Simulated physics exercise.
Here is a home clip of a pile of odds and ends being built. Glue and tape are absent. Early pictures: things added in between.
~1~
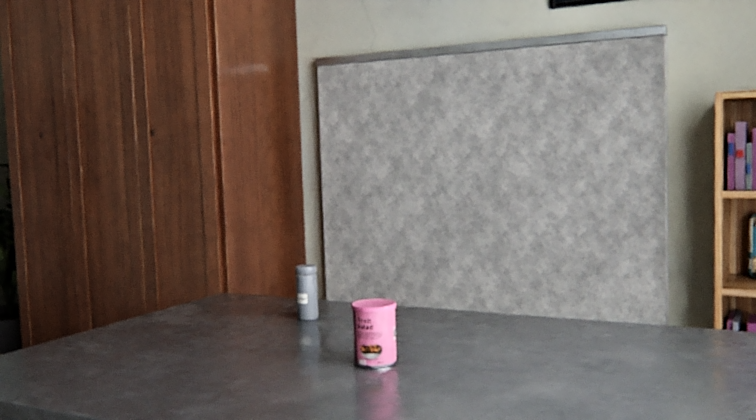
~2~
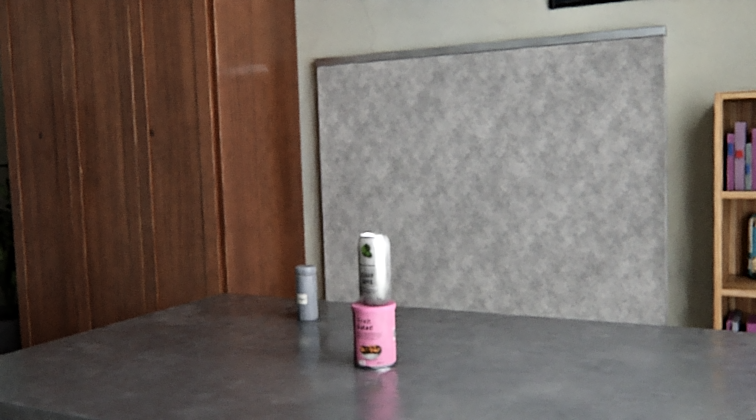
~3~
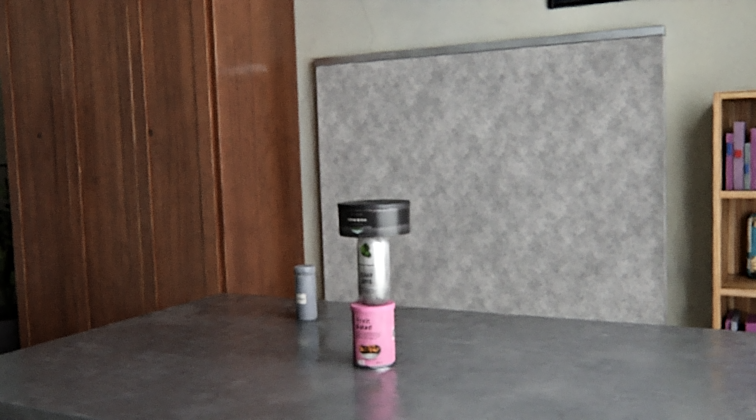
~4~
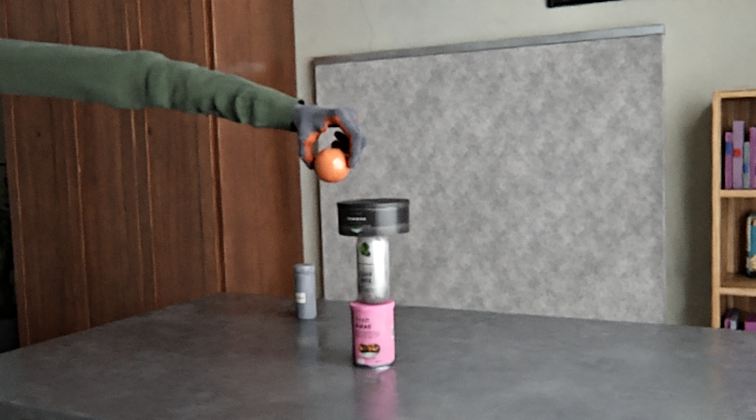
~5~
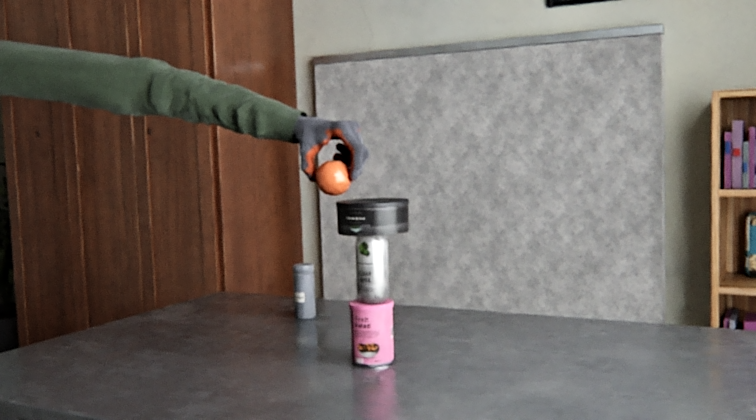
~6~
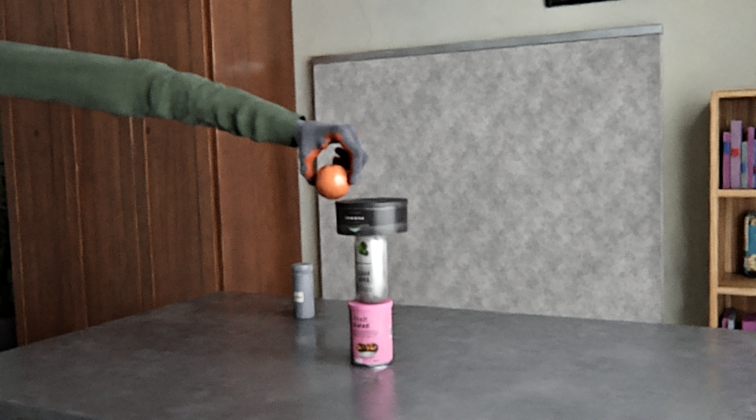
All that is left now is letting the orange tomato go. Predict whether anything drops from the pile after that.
Doesn't stay standing.
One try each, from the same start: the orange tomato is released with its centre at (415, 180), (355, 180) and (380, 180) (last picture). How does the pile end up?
Topples over, stays standing, stays standing.
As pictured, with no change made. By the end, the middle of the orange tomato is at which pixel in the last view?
I'd point to roughly (303, 336).
Then, 0.30 s later than the last frame, orange tomato now fallen.
Then, 0.40 s later than the last frame, things are still on the move.
When it is over, fallen, orange tomato; the other 4 as before. End places, in pixels of the last picture, orange tomato near (303, 336). The pile gives way.
